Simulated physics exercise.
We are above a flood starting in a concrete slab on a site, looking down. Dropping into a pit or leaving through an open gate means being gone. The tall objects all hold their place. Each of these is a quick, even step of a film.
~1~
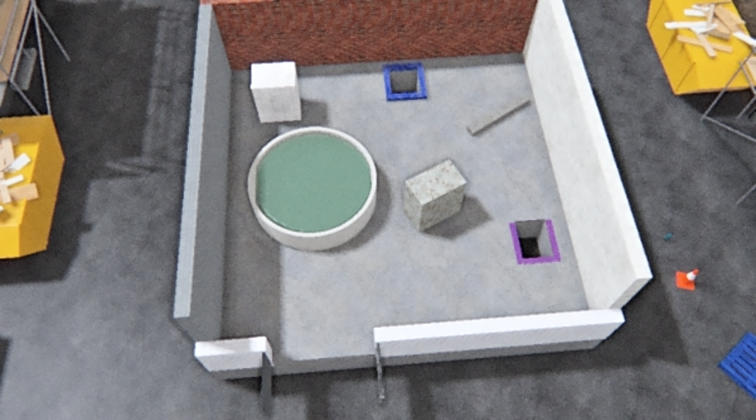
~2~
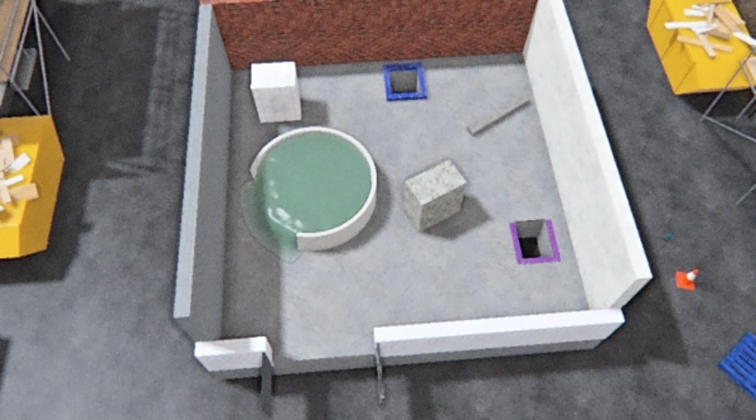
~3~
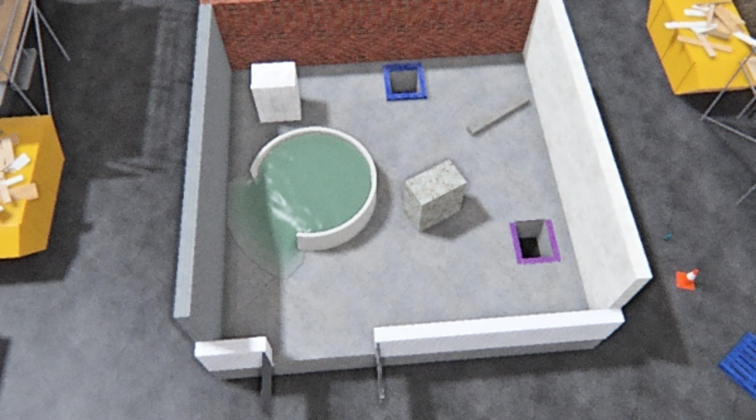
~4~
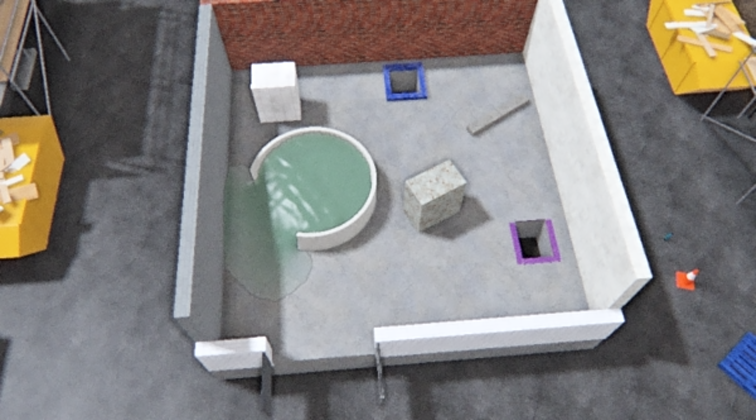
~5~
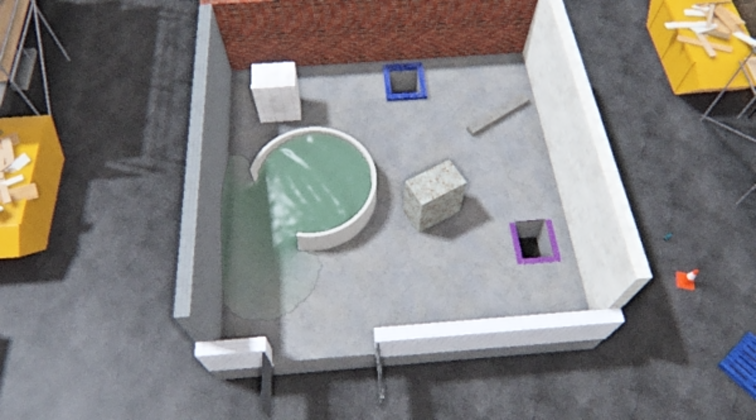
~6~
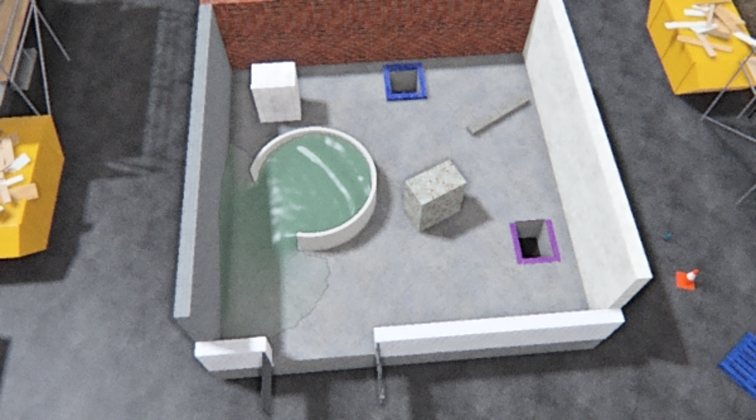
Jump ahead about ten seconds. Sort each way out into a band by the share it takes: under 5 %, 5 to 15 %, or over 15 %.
Shares: The gate takes over 15 %; the purple pit takes 5 to 15 %; the blue pit takes under 5 %.
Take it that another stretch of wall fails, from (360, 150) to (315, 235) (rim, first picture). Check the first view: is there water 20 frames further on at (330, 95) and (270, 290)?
Result, in sequence: Untouched by the flood; untouched by the flood.
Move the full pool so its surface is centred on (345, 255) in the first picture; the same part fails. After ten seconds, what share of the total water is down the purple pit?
Result, purple pit: 0 percent after ten seconds.
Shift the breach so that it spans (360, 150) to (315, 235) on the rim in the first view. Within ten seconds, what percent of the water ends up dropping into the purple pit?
Share to the purple pit: 25 in a hundred.
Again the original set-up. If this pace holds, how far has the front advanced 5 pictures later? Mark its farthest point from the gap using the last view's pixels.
Estimated pixel: (231, 99).
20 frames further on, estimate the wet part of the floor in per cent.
My estimate is roughly 45 percent.
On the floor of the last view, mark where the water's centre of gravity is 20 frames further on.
I'd point to (293, 230).
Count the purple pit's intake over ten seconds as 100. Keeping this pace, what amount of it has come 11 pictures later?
Share by then: About 0 in a hundred.
A moment on, water covers 15 % of the floor; the gate 0 %, the purple pit 0 %, the blue pit 0 %.
Next, water covers 25 % of the floor; the gate 2 %, the purple pit 0 %, the blue pit 0 %.
Then, water covers 45 % of the floor; the gate 11 %, the purple pit 0 %, the blue pit 0 %.
Later, water covers 70 % of the floor; the gate 22 %, the purple pit 2 %, the blue pit 0 %.
In the end, water covers 80 % of the floor; the gate 31 %, the purple pit 10 %, the blue pit 0 %.
